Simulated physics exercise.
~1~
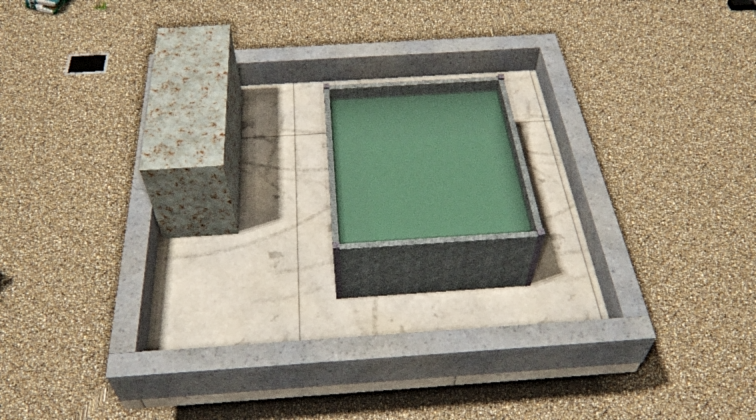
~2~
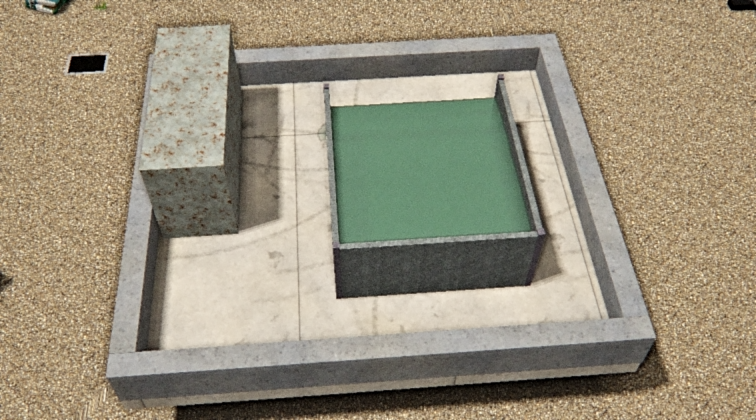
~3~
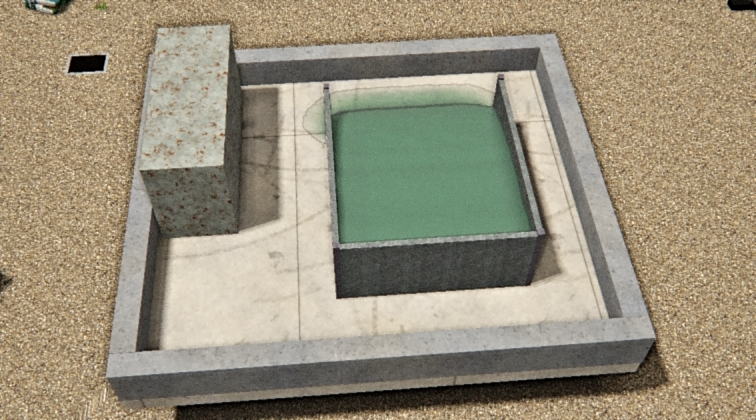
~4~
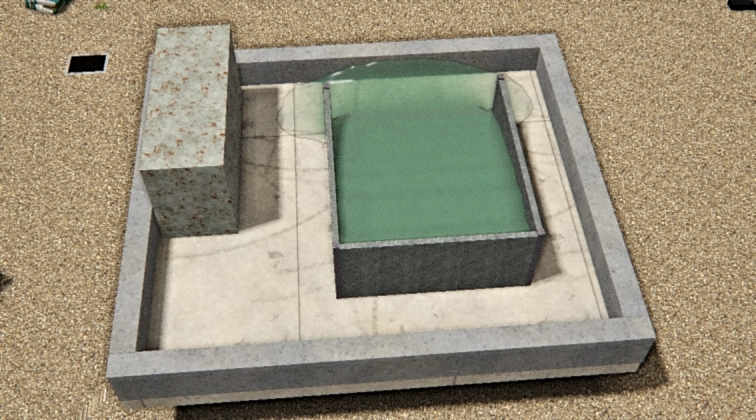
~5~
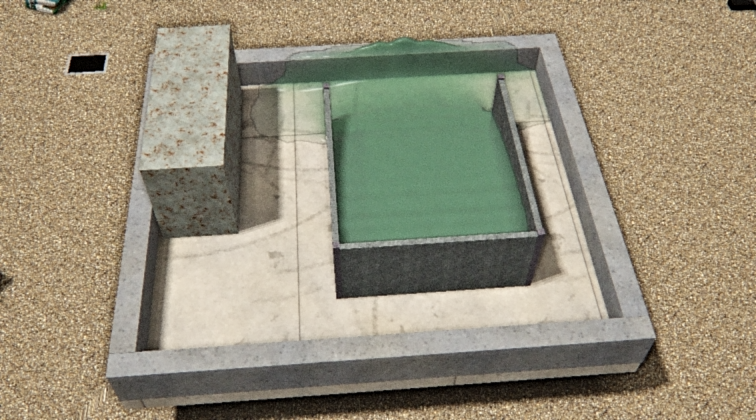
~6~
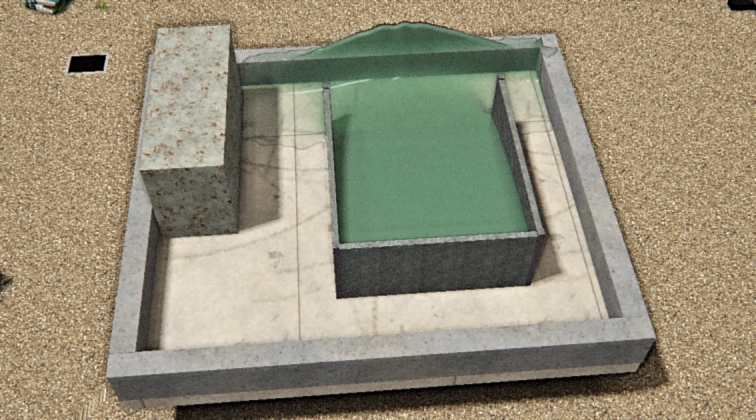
Green water pouring from the open far side of a square tank, spreading across the pale pad and surging up the low back wall.
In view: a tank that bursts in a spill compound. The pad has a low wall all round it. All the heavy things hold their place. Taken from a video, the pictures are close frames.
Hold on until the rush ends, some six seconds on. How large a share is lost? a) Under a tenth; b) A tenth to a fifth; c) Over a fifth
b.
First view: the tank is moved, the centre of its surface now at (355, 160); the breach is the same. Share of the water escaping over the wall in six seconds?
About 14 per cent.
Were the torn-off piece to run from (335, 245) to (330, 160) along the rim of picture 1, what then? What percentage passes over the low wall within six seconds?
Some 8 in a hundred.
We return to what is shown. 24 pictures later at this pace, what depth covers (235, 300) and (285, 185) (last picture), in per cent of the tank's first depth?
About 12 per cent at the first place and 14 per cent at the second.
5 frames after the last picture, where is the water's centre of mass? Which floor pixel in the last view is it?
Roughly (406, 154) in the last picture.
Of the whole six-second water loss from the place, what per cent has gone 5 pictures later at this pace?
Somewhere around 40 per cent, I'd say.
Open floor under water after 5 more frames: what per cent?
40 %.
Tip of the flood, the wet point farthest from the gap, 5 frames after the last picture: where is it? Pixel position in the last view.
My estimate: Roughly (176, 93).
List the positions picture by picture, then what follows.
Still water in the open tank at (425, 160), in the first frame.
Water pours out on the open tank's far side and has run to (324, 137), in the second frame.
The front is at (313, 116), out from the gap on the open tank's far side, in the third frame.
The front is at (292, 100), out from the gap on the open tank's far side, in the fourth frame.
The front is at (268, 88), out from the gap on the open tank's far side, in the fifth frame.
Water pours out on the open tank's far side and has run to a hidden place, in the sixth frame.
A moment on, water covers 30 % of the floor; the low wall has let 1 % over.
Next, water covers 40 % of the floor; the low wall has let 6 % over.
Then, water covers 75 % of the floor; the low wall has let 13 % over.
Later, water covers 80 % of the floor; the low wall has let 14 % over.
In the end, water covers 80 % of the floor; the low wall has let 14 % over.
